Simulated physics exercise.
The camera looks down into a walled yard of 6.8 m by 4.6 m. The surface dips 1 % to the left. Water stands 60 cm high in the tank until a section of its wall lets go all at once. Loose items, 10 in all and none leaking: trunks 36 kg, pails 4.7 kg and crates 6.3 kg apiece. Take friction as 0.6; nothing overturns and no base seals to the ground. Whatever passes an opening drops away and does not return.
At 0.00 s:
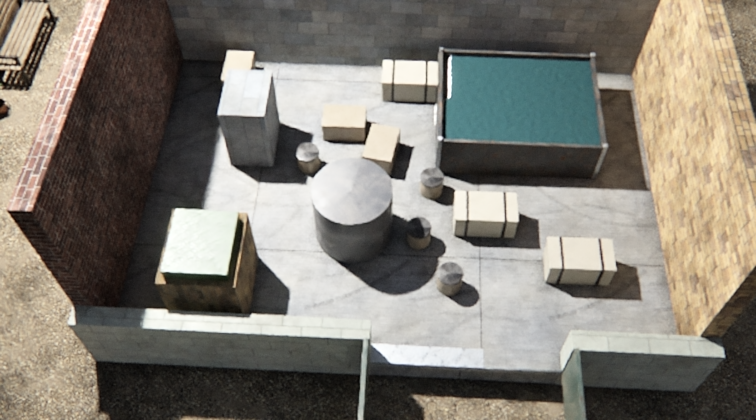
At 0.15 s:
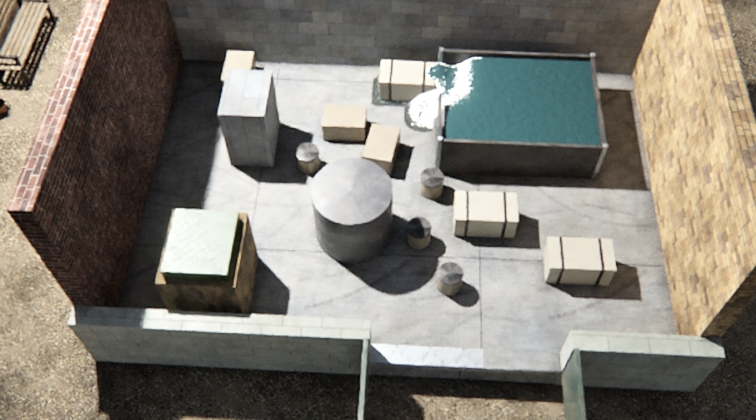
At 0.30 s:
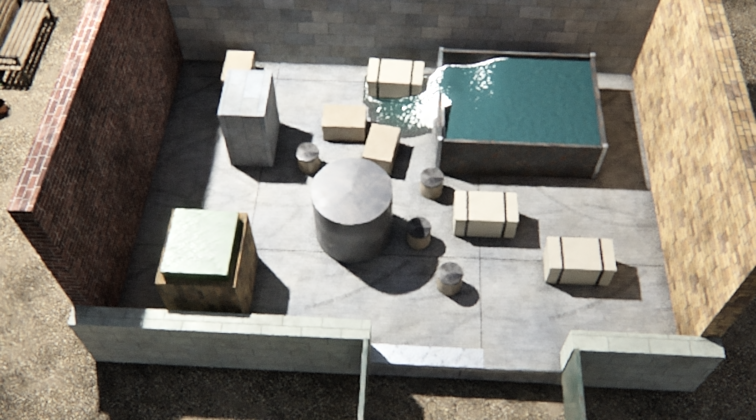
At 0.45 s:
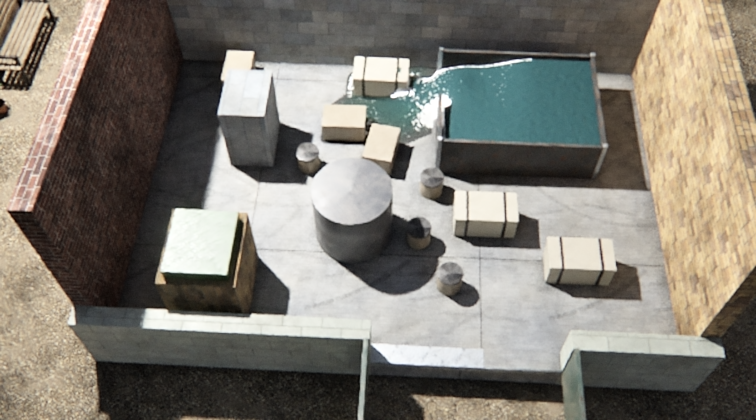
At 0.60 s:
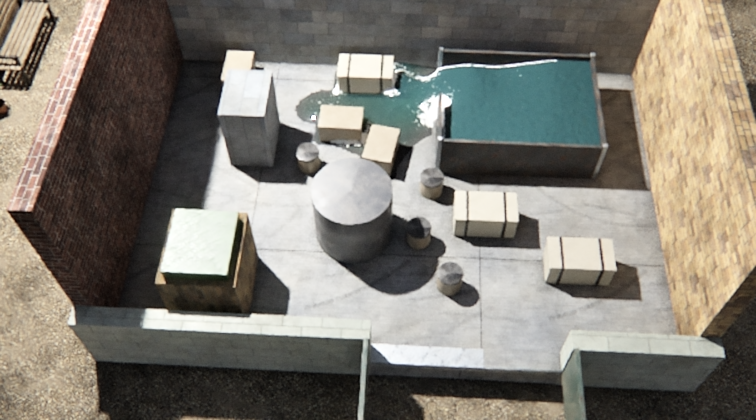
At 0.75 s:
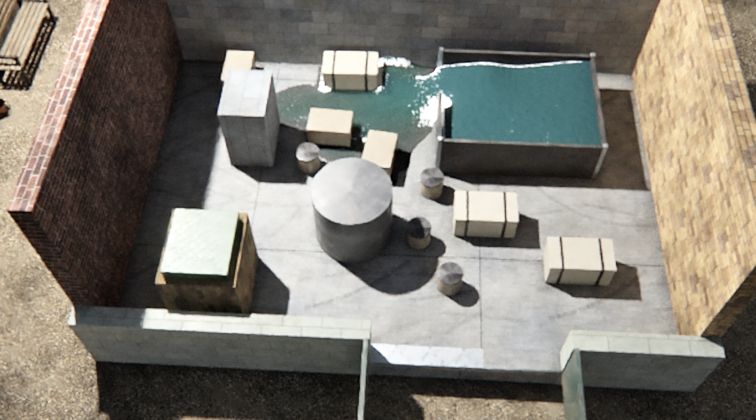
Water poured out of the left side of a big tank in a walled yard and spread left across the floor, pushing a strapped crate along the back wall and then nudging smaller boxes.
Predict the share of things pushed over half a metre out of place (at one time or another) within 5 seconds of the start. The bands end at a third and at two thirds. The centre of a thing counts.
It is from one to two thirds.
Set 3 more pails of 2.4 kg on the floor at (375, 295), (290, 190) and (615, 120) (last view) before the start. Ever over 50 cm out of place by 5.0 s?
In turn: Less, over, less.
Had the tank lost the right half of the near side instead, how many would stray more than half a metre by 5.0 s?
Then 1.
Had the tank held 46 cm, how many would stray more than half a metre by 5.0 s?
Then 4.
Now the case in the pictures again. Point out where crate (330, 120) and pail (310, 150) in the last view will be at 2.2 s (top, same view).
Near (291, 173) and (259, 234).
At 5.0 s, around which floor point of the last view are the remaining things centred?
Around (370, 207).
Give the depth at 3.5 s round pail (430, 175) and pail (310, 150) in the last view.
Roughly 0 and 8 cm.
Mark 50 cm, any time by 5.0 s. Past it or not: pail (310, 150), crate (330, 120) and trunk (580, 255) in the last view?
In that order: More, more, less.
After 1.1 s 2 of 10 are over 50 cm from their spots; 1 afloat.
After 2.2 s 4 of 10 are over 50 cm from their spots; 2 afloat.
After 3.5 s 4 of 10 are over 50 cm from their spots; 4 afloat.
After 5.0 s 4 of 10 are over 50 cm from their spots, and 4 have been at some point; 4 afloat.
